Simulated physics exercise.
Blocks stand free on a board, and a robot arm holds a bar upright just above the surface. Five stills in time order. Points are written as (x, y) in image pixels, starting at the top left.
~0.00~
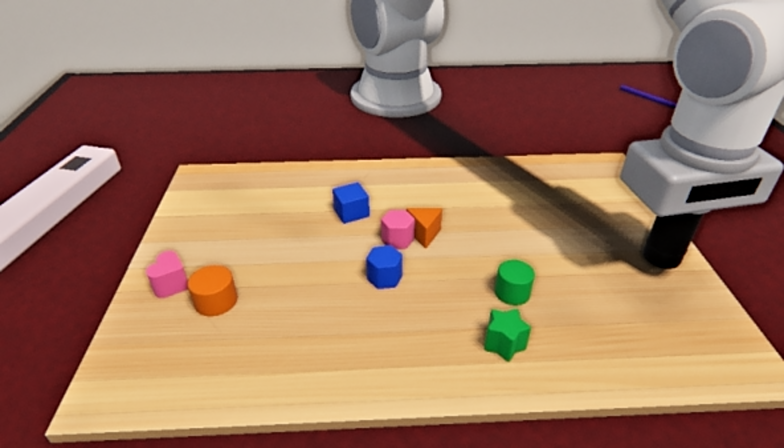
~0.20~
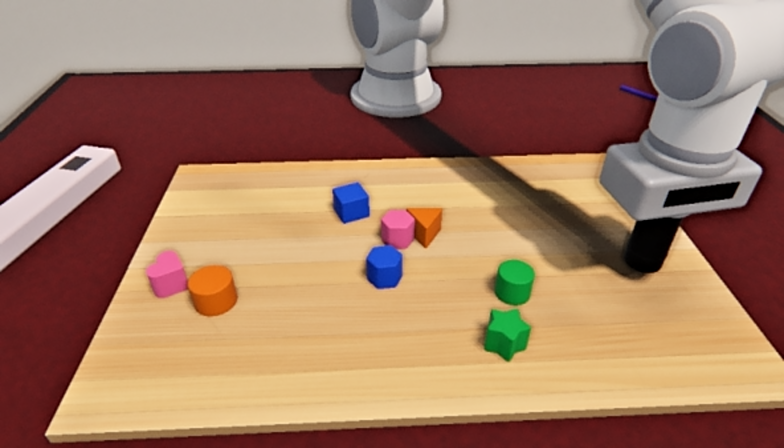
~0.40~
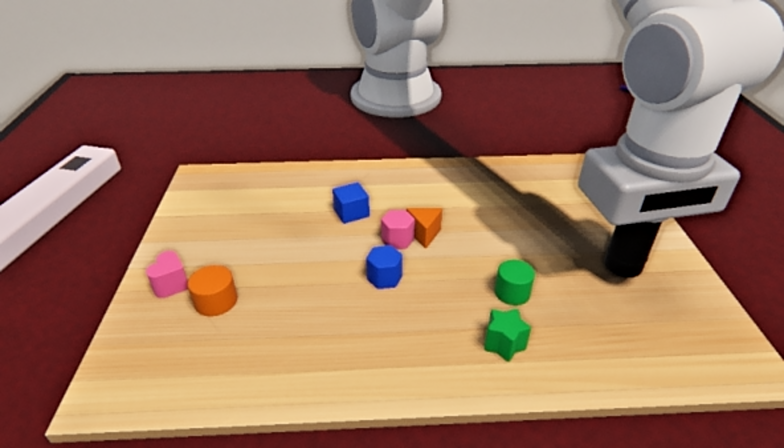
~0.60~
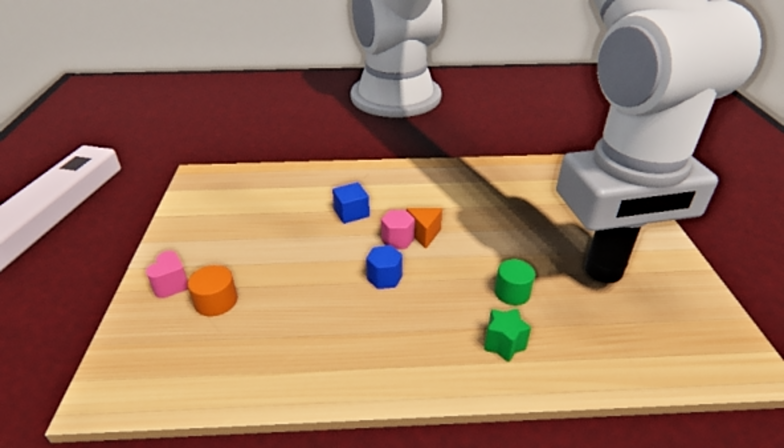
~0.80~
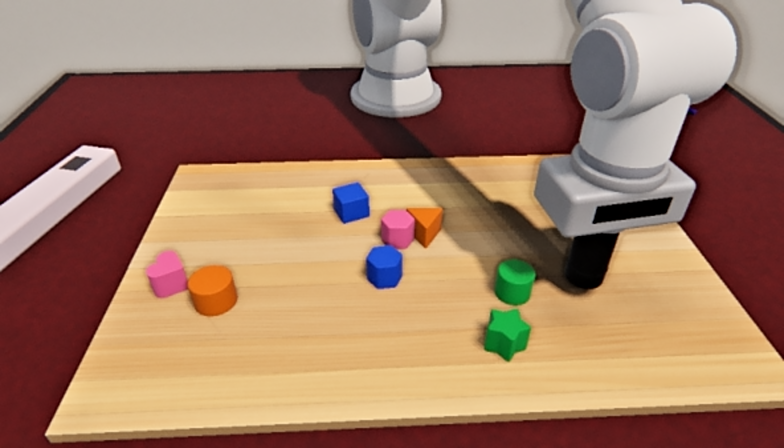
A grey robot arm holding a black bar upright glides slowly left and slightly nearer over the right side of a wooden board, seen from a fixed, raised view. On the board lie blue, pink and orange blocks around the middle, a green cylinder and star right of centre, and a pink and an orange block at left. The bar nears the green cylinder, and every block stays still.
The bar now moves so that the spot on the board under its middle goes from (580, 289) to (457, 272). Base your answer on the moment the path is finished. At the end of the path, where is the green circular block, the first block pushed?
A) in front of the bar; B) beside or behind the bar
My pick is B.
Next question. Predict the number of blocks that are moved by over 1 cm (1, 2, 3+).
One.
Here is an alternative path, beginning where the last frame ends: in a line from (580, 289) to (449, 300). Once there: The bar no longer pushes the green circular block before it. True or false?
Answer: False.
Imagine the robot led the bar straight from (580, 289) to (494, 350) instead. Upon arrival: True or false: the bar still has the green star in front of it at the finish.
That claim is true.
What follows on the original path. One third of the way, bar (540, 272); green circular block (511, 271).
Two thirds of the way, bar (497, 266); green circular block (480, 276).
At the end, bar (458, 261); orange three-sided block unmoved; green circular block (467, 277).
